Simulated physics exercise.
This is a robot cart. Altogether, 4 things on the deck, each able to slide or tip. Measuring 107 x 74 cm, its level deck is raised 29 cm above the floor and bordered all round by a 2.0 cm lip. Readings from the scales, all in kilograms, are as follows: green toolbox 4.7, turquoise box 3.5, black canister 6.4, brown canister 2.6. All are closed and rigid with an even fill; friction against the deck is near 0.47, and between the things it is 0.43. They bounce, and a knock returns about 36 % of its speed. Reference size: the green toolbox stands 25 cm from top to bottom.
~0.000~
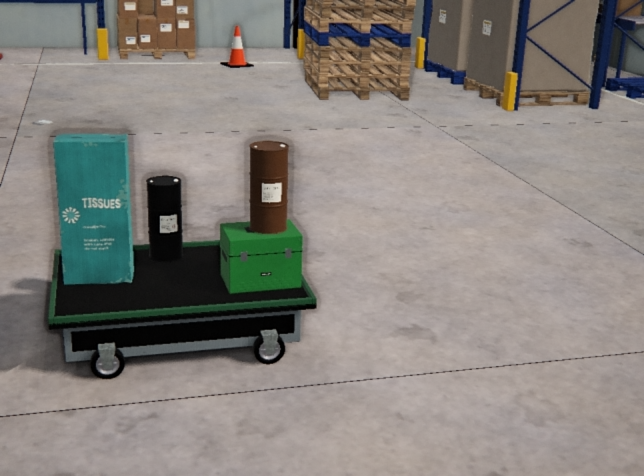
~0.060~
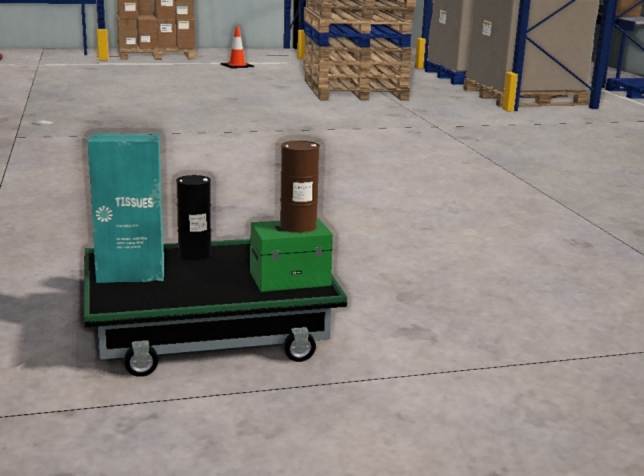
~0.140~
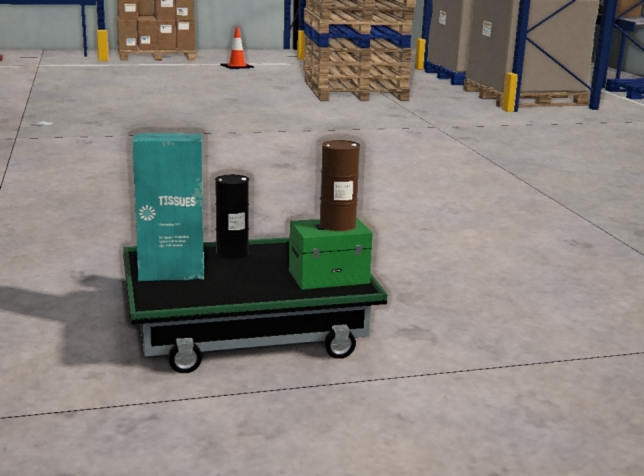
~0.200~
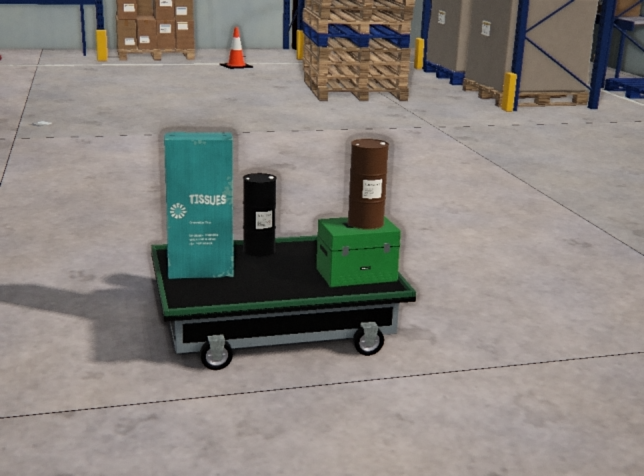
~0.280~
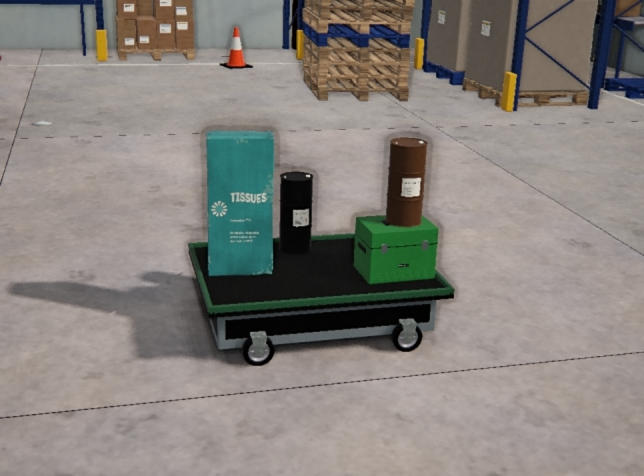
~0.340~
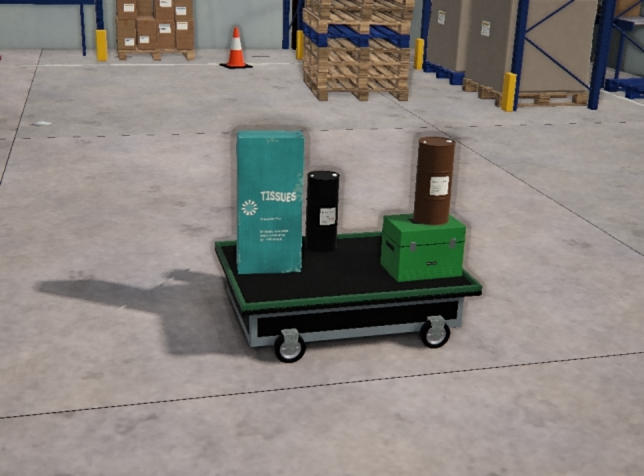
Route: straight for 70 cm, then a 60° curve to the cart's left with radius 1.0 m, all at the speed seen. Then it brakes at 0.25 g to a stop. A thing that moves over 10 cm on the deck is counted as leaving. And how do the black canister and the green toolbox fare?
In the end I expect the black canister to wander off, I expect the green toolbox to wander off.
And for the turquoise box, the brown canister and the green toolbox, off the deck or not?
Afterwards, the turquoise box leaves its support, the brown canister leaves its support, and the green toolbox leaves its support.
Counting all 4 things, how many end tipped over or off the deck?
All told, 4.
After 0.74 s, 170 cm covered, turned 49°; brown canister now off the deck; black canister on its side near (438, 199); green toolbox leaning 45° near (513, 186).
After 1.24 s, 270 cm covered, turned 60°; green toolbox and turquoise box now off the deck; black canister on its side near (468, 161).
By the end (2.4 s), off the deck, green toolbox, turquoise box and brown canister; tipped over on the deck, black canister. Seen from the same camera at the end, black canister near (488, 136), green toolbox near (555, 168).
